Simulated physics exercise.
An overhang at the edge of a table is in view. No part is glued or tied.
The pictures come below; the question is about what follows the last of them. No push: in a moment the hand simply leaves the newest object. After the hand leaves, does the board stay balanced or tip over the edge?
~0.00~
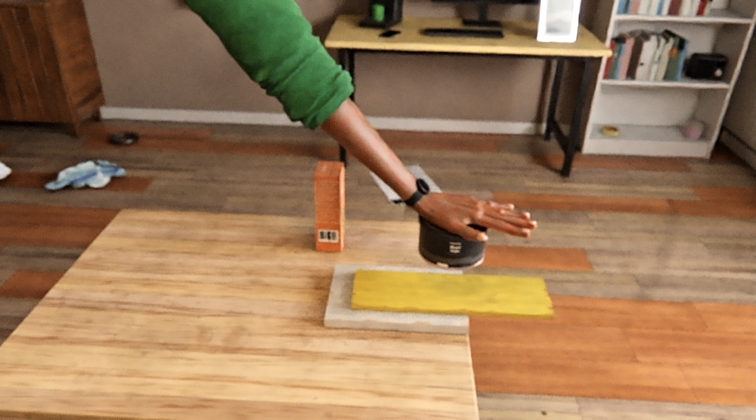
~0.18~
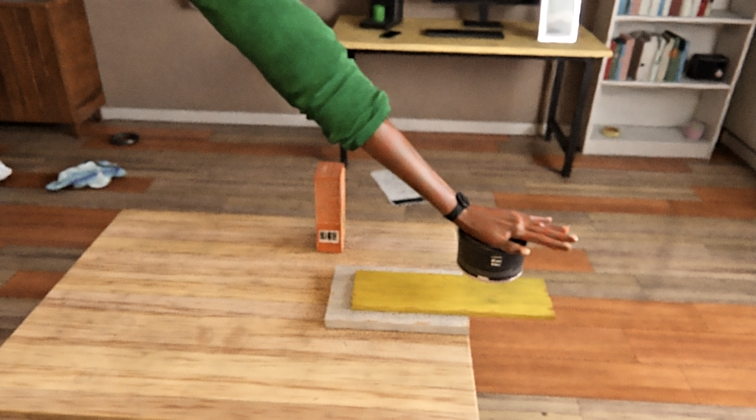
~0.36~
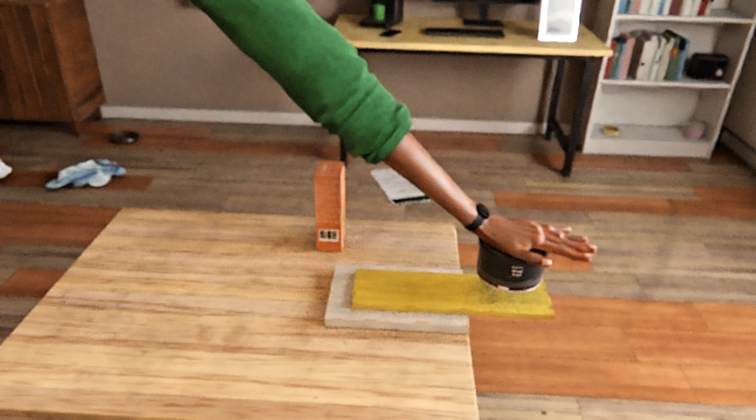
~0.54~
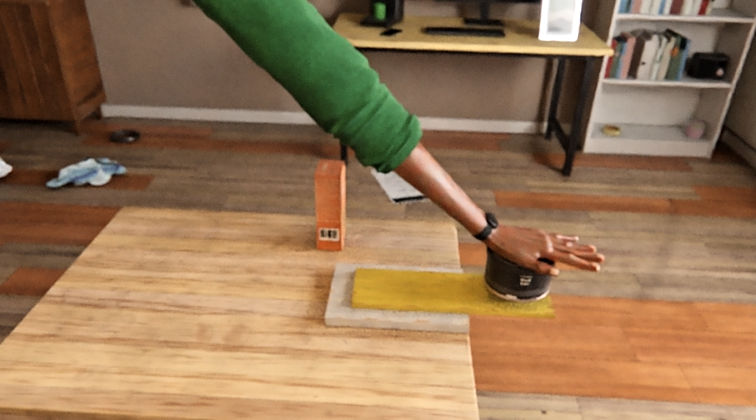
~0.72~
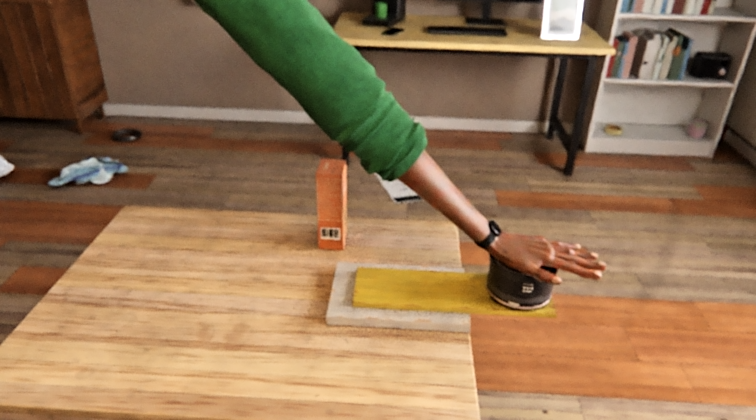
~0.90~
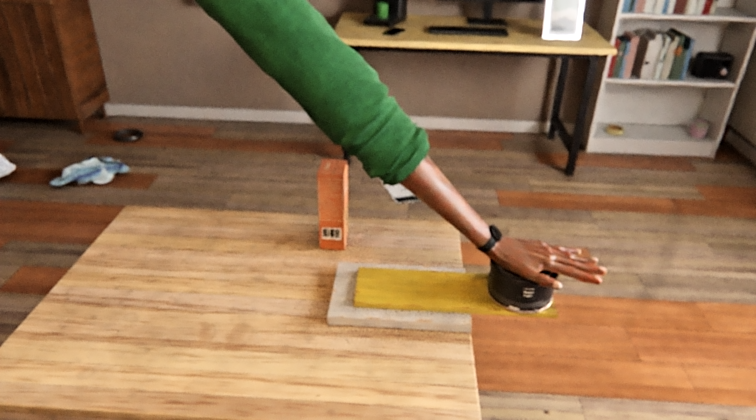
It fails to stay.
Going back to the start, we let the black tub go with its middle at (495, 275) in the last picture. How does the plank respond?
Outcome: Falls.
By 1.40 s, yellow plank and black tub now down on the floor or falling.
By 1.60 s, things are still on the move.
By 1.70 s, as before.
When it is over (2.0 s), down on the floor or falling, yellow plank and black tub; the other 2 as before. The plank comes down.
